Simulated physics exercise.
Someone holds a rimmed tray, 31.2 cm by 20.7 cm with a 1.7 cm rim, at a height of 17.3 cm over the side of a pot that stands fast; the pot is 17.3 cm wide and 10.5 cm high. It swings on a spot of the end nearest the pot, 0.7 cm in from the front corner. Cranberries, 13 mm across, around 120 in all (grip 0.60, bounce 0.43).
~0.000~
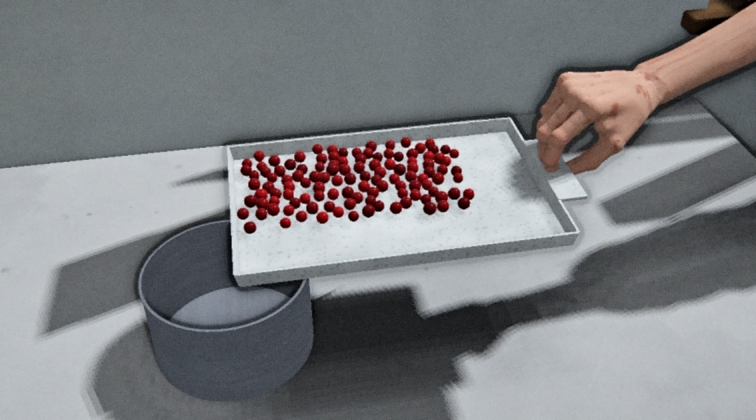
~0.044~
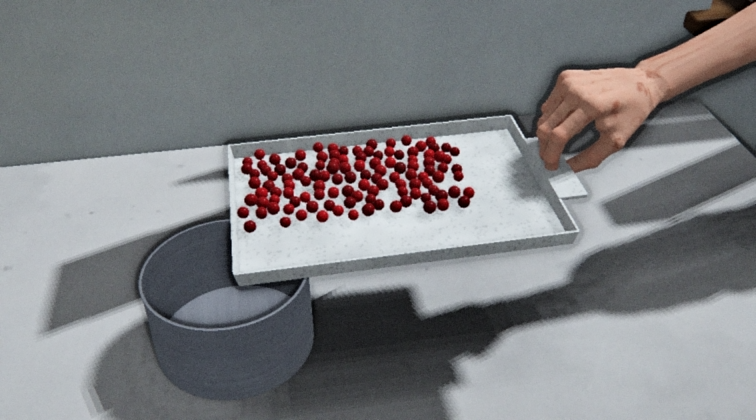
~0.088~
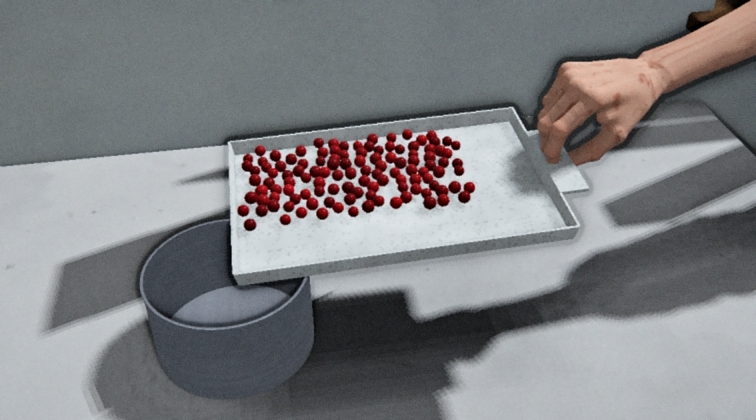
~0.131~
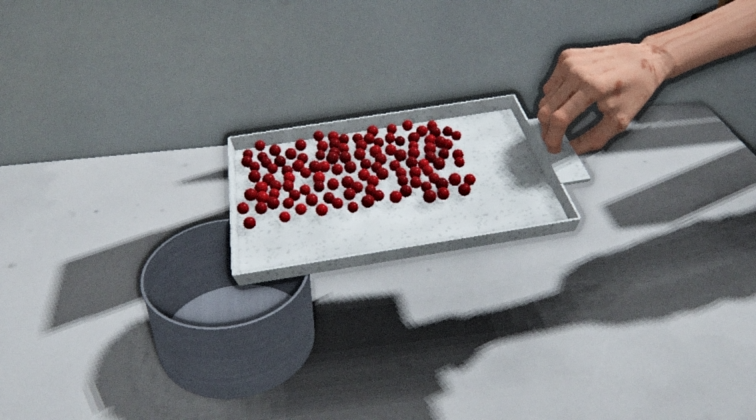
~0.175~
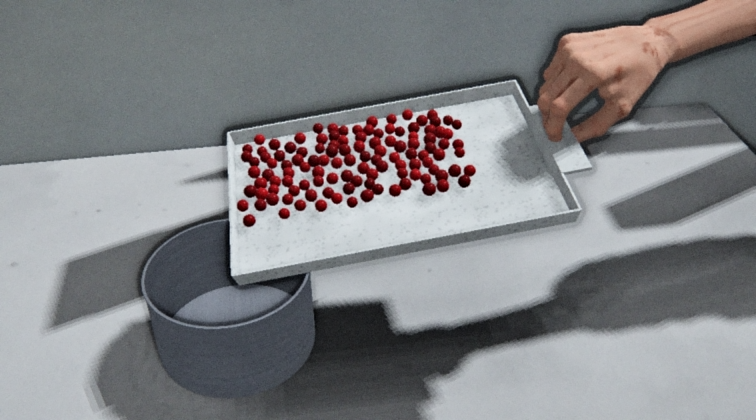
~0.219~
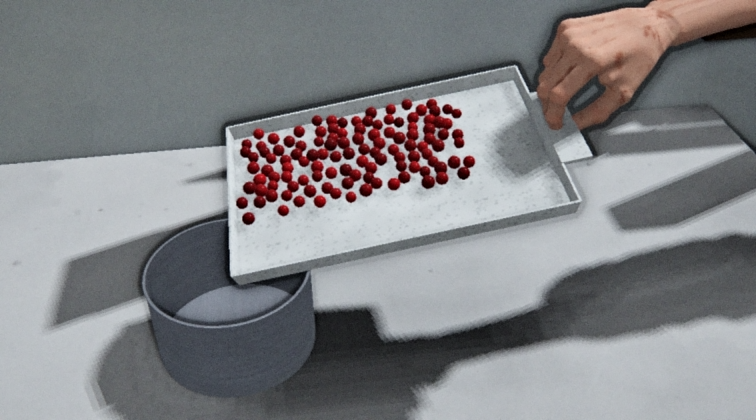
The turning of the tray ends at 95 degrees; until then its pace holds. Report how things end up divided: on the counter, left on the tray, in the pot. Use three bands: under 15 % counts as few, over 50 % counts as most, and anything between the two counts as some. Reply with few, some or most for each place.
Counter: Most, tray: Few, pot: Few.
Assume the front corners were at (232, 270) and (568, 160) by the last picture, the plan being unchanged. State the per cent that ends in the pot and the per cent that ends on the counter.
You'd end with pot at 70 and counter at 30.
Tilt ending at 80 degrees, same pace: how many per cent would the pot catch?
In that case, near 0 percent.
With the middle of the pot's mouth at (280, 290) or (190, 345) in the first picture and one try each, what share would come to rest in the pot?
About 0 percent the first time and about 90 percent the second.
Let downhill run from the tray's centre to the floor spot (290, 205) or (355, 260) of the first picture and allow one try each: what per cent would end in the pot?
About 75 per cent on the first try and 0 per cent on the second.
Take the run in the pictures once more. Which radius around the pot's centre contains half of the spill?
Roughly 18 centimetres.
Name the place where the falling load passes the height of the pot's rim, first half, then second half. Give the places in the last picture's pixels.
(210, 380) or so first, later (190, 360).
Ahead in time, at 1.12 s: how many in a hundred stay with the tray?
About 85 per cent.
Then, at 0.76 s, tilt 51 degrees; the tray holds 100 %, the pot 0 %.
Then, at 1.12 s, tilt 78 degrees; the tray holds 85 %, the pot 0 %.
After 1.57 s, tilt 95 degrees; the tray holds 5 %, the pot 0 %.
By 2.6 s all is still; counter 100 %, tray 0 %, pot 0 %.
